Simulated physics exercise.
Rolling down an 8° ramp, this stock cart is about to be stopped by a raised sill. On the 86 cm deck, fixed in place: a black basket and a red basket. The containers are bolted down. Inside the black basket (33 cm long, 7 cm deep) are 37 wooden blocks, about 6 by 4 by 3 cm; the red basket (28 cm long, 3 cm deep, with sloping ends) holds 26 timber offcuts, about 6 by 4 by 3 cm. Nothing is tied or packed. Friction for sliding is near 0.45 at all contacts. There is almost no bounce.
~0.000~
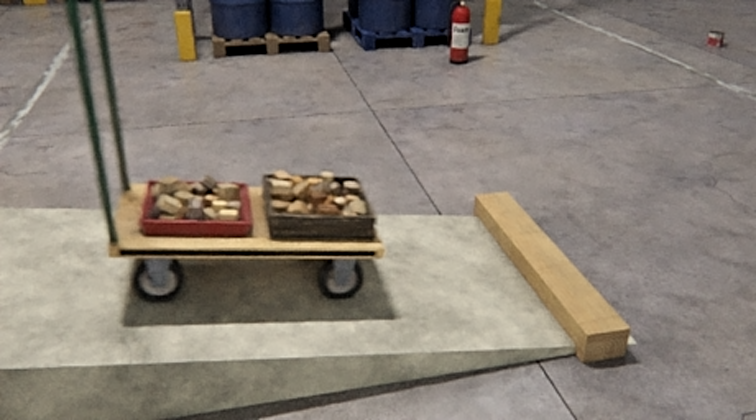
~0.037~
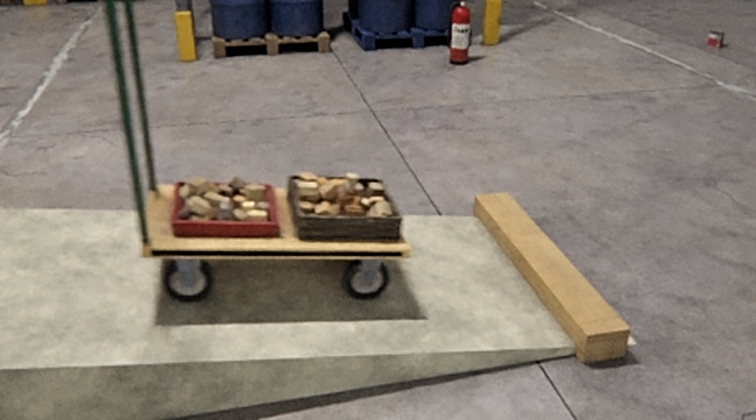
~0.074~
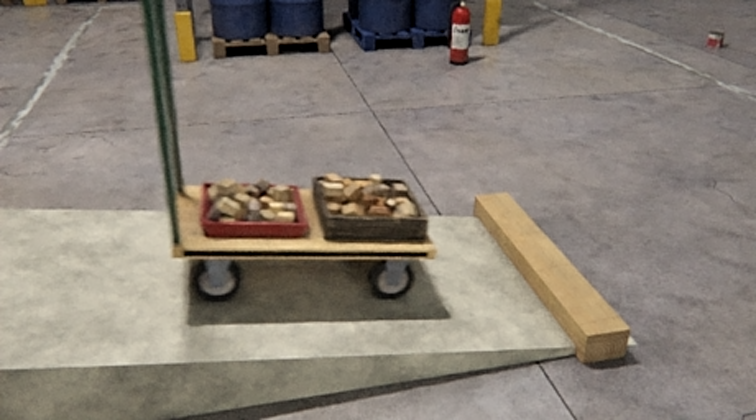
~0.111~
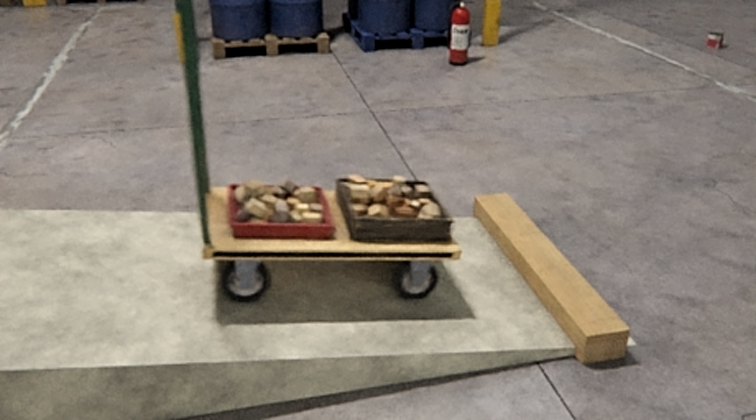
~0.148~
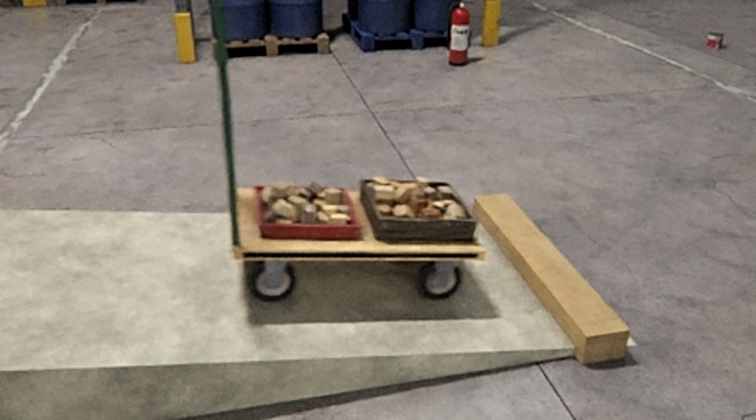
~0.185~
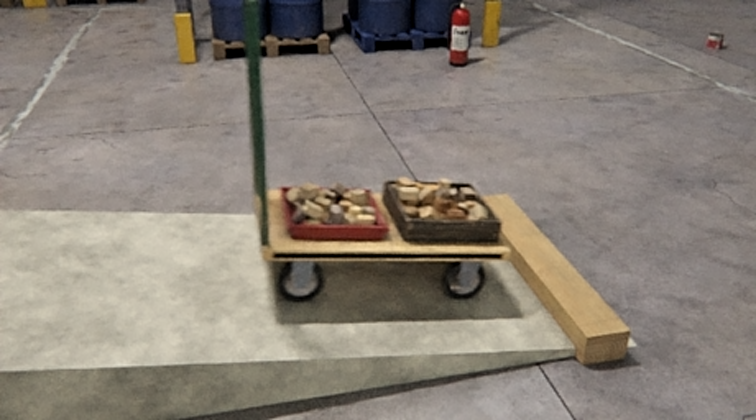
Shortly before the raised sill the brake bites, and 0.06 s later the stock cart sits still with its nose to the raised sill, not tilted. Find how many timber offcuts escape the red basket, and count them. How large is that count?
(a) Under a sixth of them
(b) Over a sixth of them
Over a sixth of them (b).
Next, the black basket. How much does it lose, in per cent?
Lost from the black basket: 15 percent.
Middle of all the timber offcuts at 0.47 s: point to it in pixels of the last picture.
Near (433, 208).
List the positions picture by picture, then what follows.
In the first picture (each is followed by its nearest rim corner in this view), red basket, (143, 221); black basket, (274, 214); 69 cm short of the stop; none out.
In the second picture, red basket, (174, 222); black basket, (303, 215); 60 cm short of the stop.
In the third picture, red basket, (204, 222); black basket, (331, 216); 51 cm short of the stop.
In the fourth picture, red basket, (234, 224); black basket, (358, 217); 41 cm short of the stop.
In the fifth picture, red basket, (262, 224); black basket, (384, 218); 32 cm short of the stop.
In the sixth picture, red basket, (291, 225); black basket, (410, 219); 23 cm short of the stop; none out.
After 0.25 s, braking starts.
After 0.35 s, black basket 37 in, 0 out and red basket 24 in, 2 out.
After 0.47 s, black basket 35 in, 2 out and red basket 11 in, 15 out.
After 0.70 s, black basket 32 in, 5 out and red basket 10 in, 16 out.
Outcome (at 1.20 s), black basket 32 in, 5 out and red basket 10 in, 16 out. Asked share, 16 of 26, 62 per cent.
